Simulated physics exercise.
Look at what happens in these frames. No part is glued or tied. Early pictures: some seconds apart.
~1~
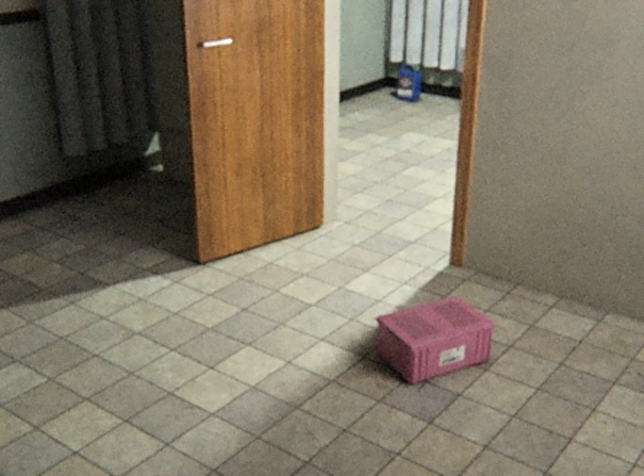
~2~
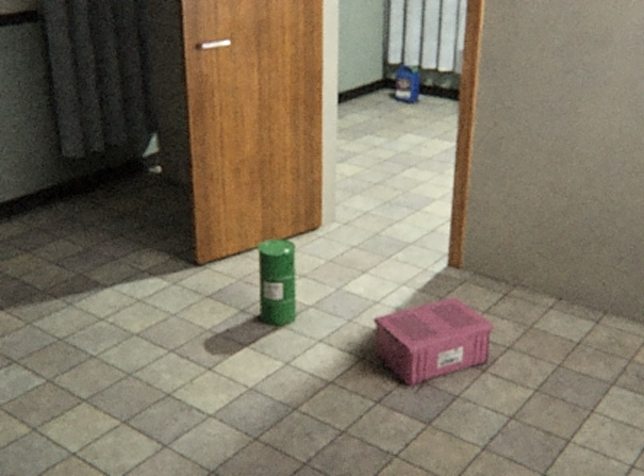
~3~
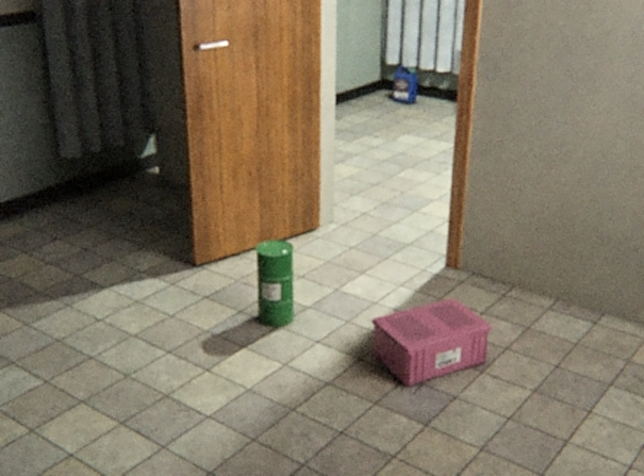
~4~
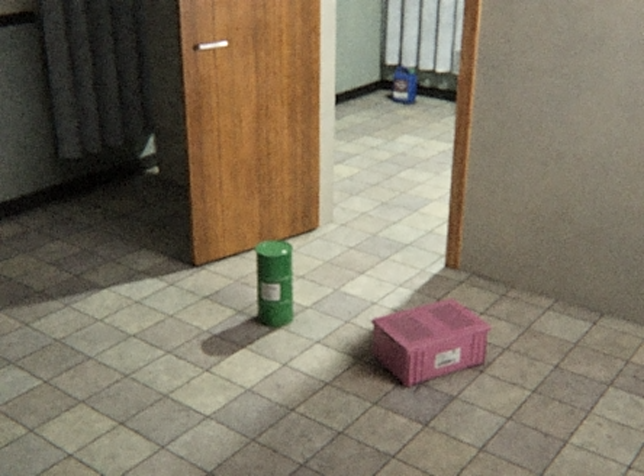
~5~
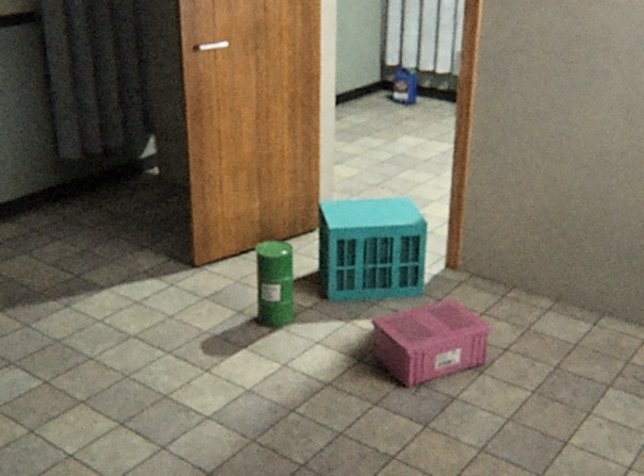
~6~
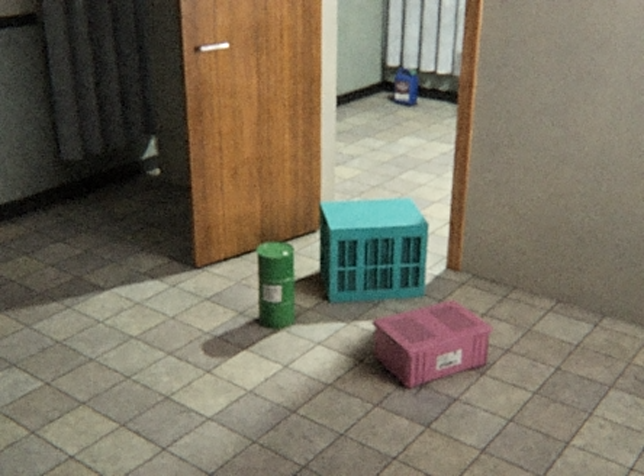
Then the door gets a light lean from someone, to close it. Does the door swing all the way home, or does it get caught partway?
It gets caught partway.
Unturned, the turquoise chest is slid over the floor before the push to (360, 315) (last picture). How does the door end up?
The door goes all the way after that.
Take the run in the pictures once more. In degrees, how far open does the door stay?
Some 50° open.
Then, 0.50 s later than the last frame, door 95° open.
Then, 0.90 s later than the last frame, door 79° open.
Then, 1.20 s later than the last frame, door 65° open.
Then, 1.50 s later than the last frame, door 52° open; turquoise chest moved a little near (375, 249).
When it is over, door 51° open; all 3 as before. End places, in pixels of the last picture, turquoise chest near (377, 249).
